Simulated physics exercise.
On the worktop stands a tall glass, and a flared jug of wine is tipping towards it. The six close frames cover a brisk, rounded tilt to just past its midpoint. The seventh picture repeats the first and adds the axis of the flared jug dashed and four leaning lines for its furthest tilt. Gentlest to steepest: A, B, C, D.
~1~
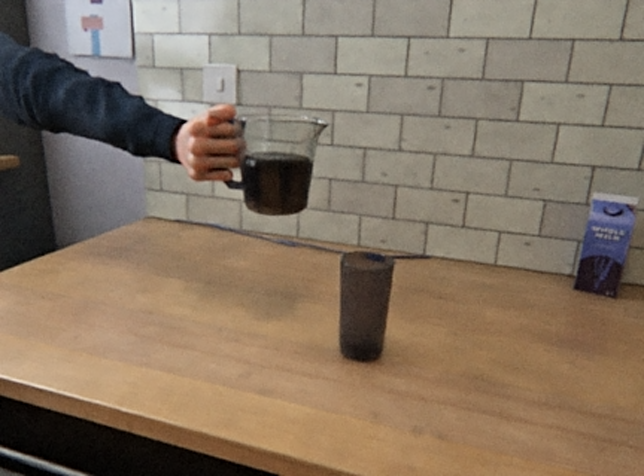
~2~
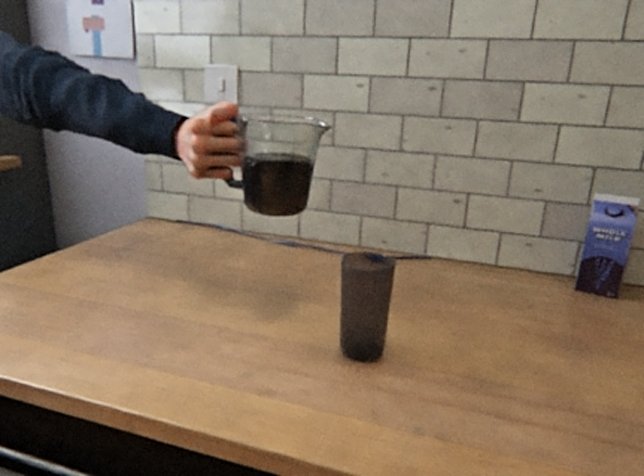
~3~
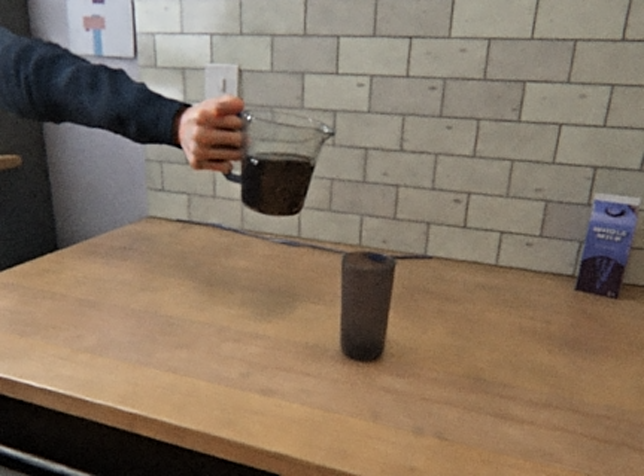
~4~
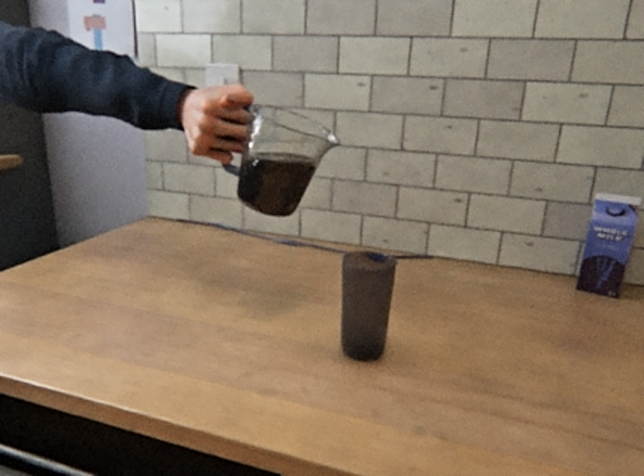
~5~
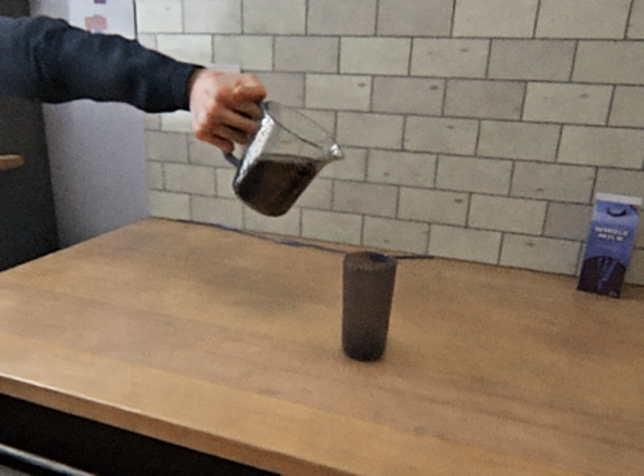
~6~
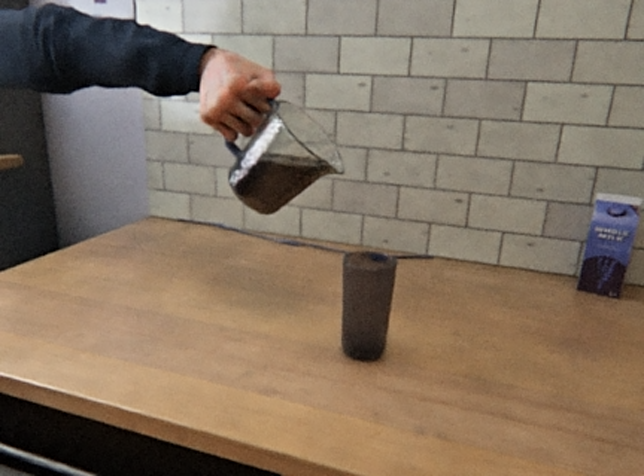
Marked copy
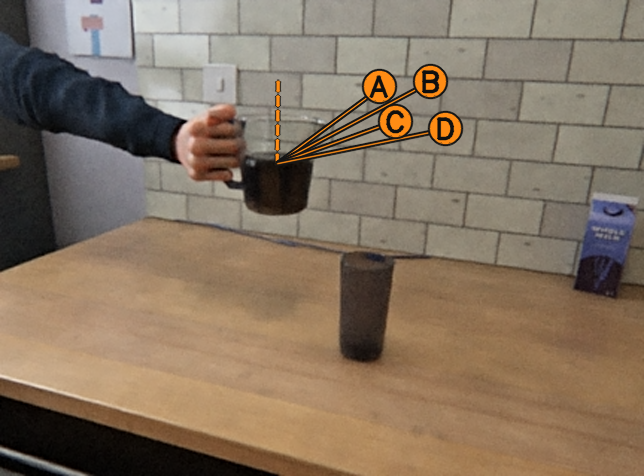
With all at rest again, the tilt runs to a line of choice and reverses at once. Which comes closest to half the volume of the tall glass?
C.
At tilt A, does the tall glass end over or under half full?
Under.
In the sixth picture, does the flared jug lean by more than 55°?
No.
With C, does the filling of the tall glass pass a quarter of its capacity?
Yes, clearly.
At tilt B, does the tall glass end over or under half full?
Under half.
In orange, A at (366, 98); B at (415, 89); C at (379, 126); D at (428, 132).
With A, the tall glass ends with about 15 % of what it can hold.
With B, the tall glass ends with about 31 % of what it can hold.
With C, the tall glass ends with about 51 % of what it can hold.
With D, the tall glass ends with about 70 % of what it can hold.
